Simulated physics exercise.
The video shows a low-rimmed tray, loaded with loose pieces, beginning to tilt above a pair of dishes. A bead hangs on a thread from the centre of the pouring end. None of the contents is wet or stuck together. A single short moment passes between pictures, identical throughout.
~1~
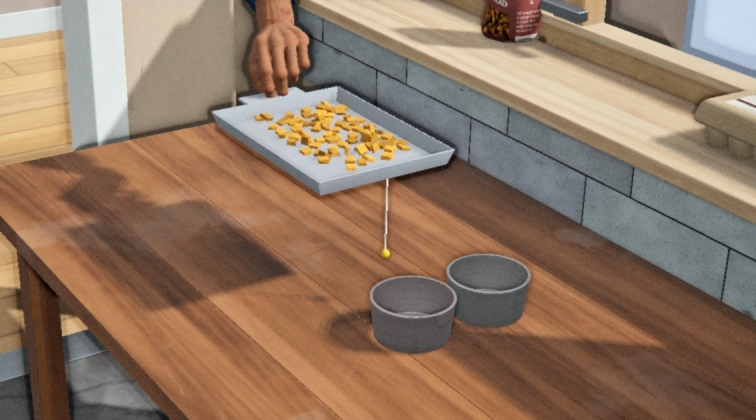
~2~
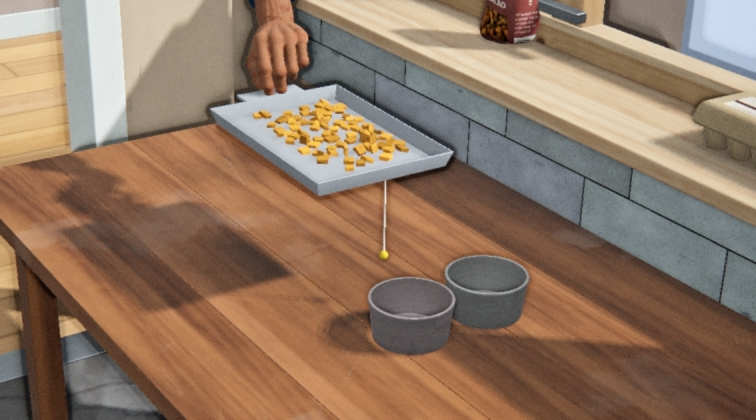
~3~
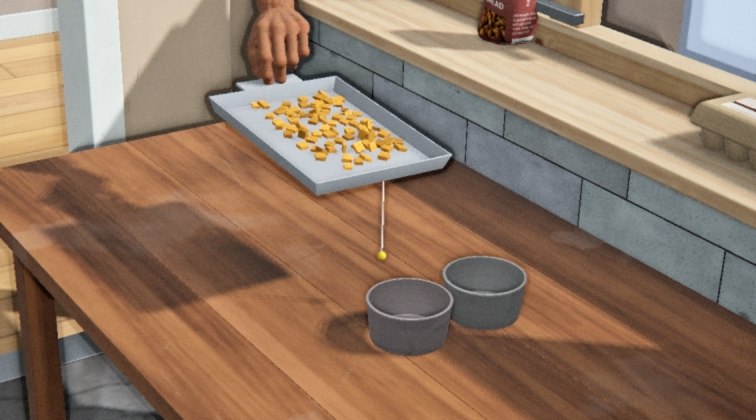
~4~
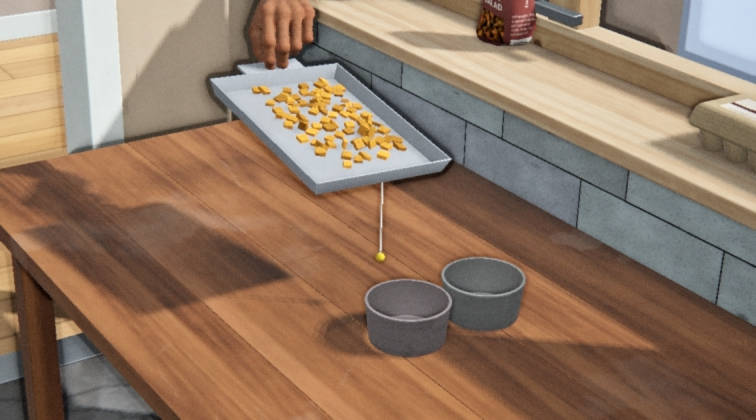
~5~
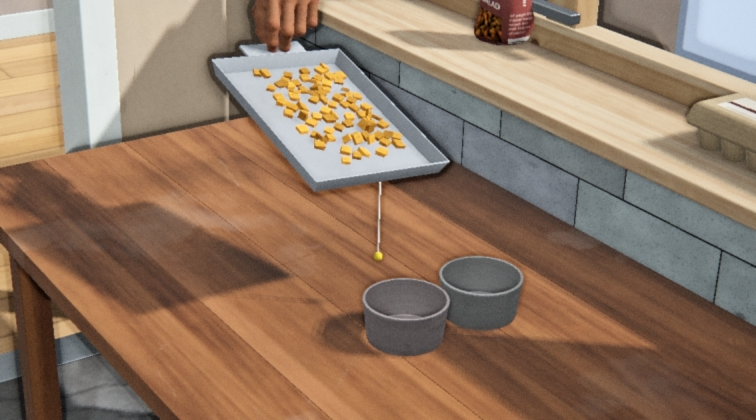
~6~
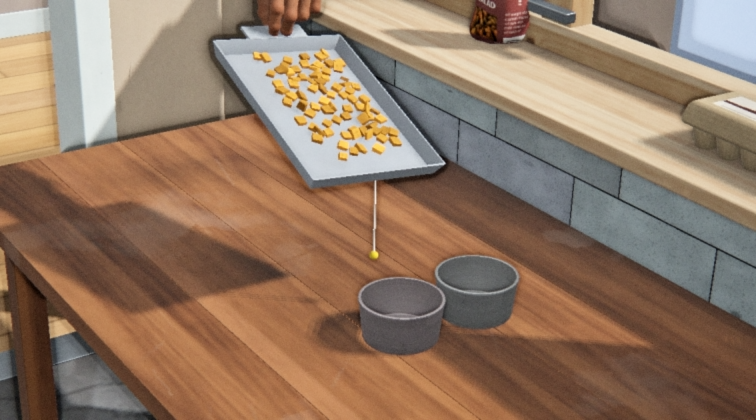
A grey tray of small orange crackers tilts steeper as a hand raises its far end.
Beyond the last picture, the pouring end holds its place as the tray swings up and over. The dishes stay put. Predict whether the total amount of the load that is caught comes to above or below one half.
Mostly wasted.
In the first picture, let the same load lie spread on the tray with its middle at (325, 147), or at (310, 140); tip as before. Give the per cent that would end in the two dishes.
Share in order: Roughly 30 %, 30 %.
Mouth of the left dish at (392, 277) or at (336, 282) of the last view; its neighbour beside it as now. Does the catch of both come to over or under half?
Result, first setup: The bulk; second setup: The bulk.
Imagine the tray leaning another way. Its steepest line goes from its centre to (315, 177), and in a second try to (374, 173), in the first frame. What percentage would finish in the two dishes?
The first comes to 0 %, while the second comes to 50 %.
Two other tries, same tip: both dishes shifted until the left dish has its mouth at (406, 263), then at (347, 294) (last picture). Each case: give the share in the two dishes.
You'd get 60 in a hundred first and 60 in a hundred after that.
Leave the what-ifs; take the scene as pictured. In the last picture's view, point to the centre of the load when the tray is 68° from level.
The middle of the pieces lands at roughly (411, 156).
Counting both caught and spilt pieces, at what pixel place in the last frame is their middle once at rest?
Roughly at (435, 293), give or take.
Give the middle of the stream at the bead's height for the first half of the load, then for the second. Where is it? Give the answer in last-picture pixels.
It goes through near (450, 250) first, then near (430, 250).
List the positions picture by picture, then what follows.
The first frame shows corners of the pouring end at (321, 179) and (447, 149), level; middle of the load at (329, 135), small crackers; left dish at (437, 329); right dish at (513, 304); bead on its thread at (385, 254).
The second frame shows corners of the pouring end at (320, 180) and (446, 151), level; middle of the load at (327, 134).
The third frame shows corners of the pouring end at (319, 180) and (444, 153), tipped barely, lowest at the right corner; middle of the load at (325, 129).
The fourth frame shows corners of the pouring end at (319, 180) and (444, 157), tipped a little, lowest at the right corner; middle of the load at (326, 121).
The fifth frame shows corners of the pouring end at (318, 178) and (442, 159), tipped clearly, lowest at the right corner; middle of the load at (326, 111).
The sixth frame shows corners of the pouring end at (316, 176) and (438, 161), tipped clearly, lowest at the right corner; middle of the load at (324, 102); left dish at (426, 331); right dish at (502, 306).
Soon after the last picture, tray tipped steeply; nearly all on the tray; a stray few in the air.
A little later, tray tipped past a quarter turn; about a quarter on the tray; a stray few in the left dish; about a quarter in the right dish; about a third outside both; a small part in the air.
Later still, tray tipped past a quarter turn; a small part in the left dish; about a quarter in the right dish; about two thirds outside both.
At rest, tray tipped past a quarter turn; a small part in the left dish; about a quarter in the right dish; about two thirds outside both.
